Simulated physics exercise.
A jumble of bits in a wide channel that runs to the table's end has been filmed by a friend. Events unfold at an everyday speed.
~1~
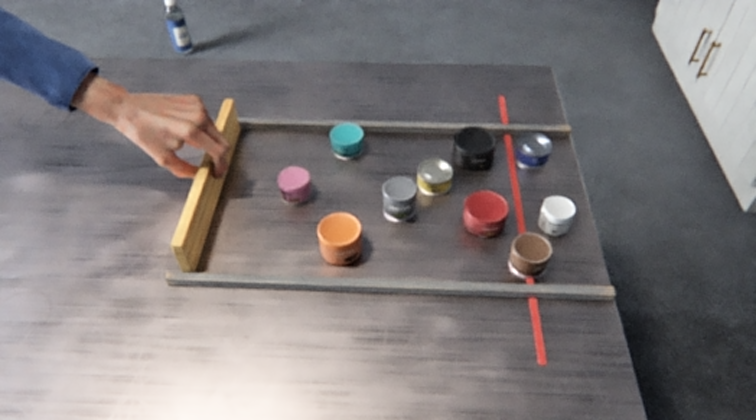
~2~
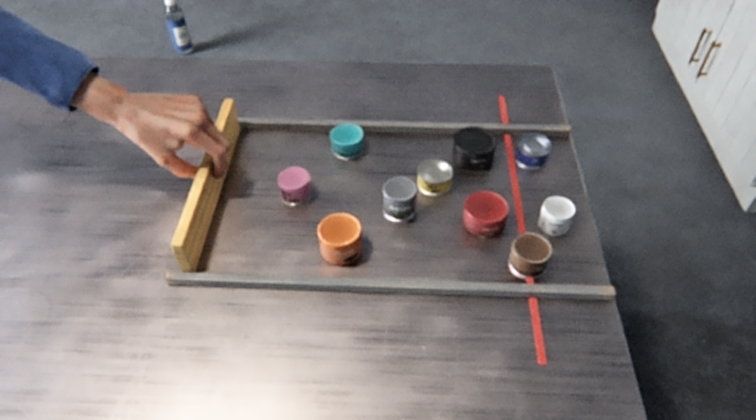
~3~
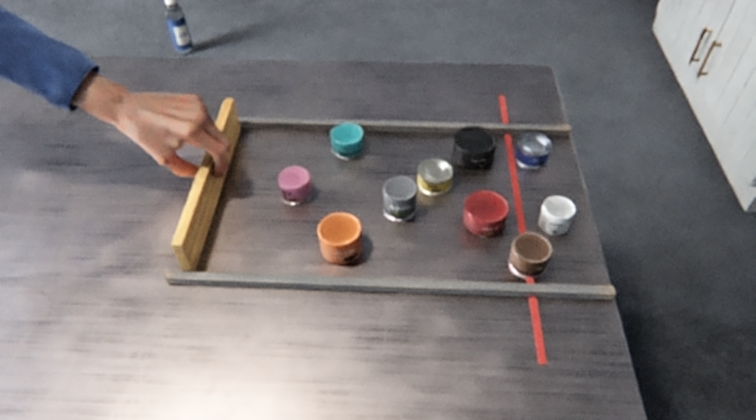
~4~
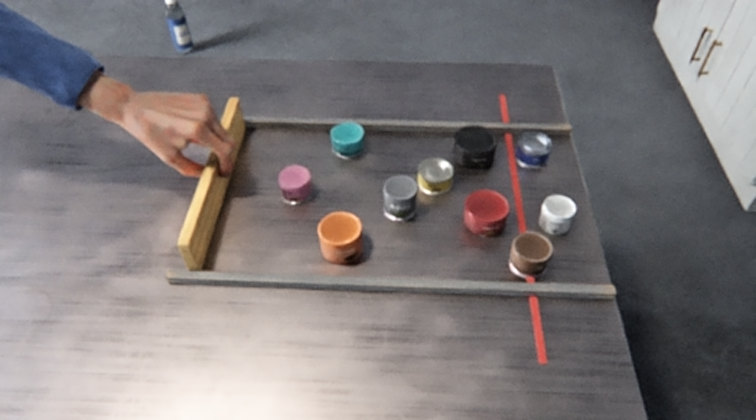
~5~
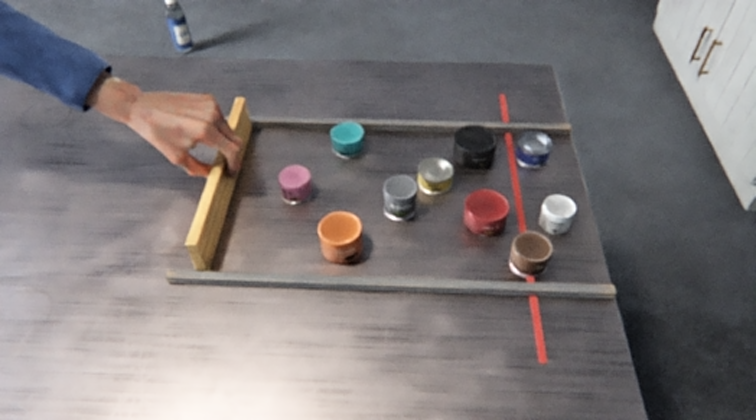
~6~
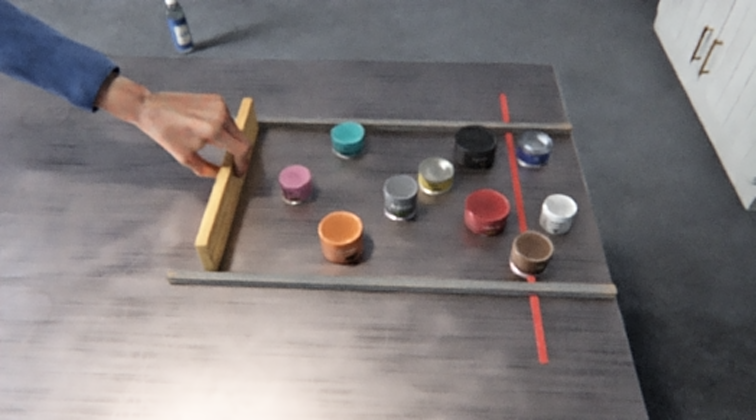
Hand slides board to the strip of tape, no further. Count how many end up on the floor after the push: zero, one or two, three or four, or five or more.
Basically the losses over the end count one or two in this one.
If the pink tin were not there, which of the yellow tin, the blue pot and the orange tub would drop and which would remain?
Yellow tin: Still there. Blue pot: Over the edge. Orange tub: Still there.
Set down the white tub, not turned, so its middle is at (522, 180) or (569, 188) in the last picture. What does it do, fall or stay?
In that order, it stays on; stays on.
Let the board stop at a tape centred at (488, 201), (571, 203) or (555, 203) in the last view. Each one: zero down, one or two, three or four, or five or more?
The falls would be not one; 5 or more; five or over.
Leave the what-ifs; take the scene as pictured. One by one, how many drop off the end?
Tally: 2.
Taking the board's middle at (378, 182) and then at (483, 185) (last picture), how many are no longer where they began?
I count 4 first and 10 after.
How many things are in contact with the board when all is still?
Well, it touches 5.
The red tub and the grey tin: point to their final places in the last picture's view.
First object about (580, 215); second object about (542, 212).
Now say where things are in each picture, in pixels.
In the first picture, white tub (556, 216); blue pot (533, 151); brown tin (530, 256); board (211, 179); tape (518, 203).
In the second picture, blue pot (533, 151); red tub (485, 214).
In the third picture, brown tin (530, 255); grey tin (400, 199).
In the fourth picture, white tub (557, 215); turquoise tin (348, 141).
In the fifth picture, blue pot (533, 149); black tub (475, 147).
In the sixth picture, white tub (558, 215); blue pot (534, 149); brown tin (531, 254); board (232, 178); tape (519, 201).
Early on, none off yet; white tub at rest near (558, 215); blue pot at rest near (534, 149); brown tin at rest near (531, 254).
A while later, none off yet; white tub moving near (564, 215); blue pot travelled about its own width near (557, 151); brown tin at rest near (535, 255).
Finally, the number that fall off is one or two; lost, blue pot and white tub.
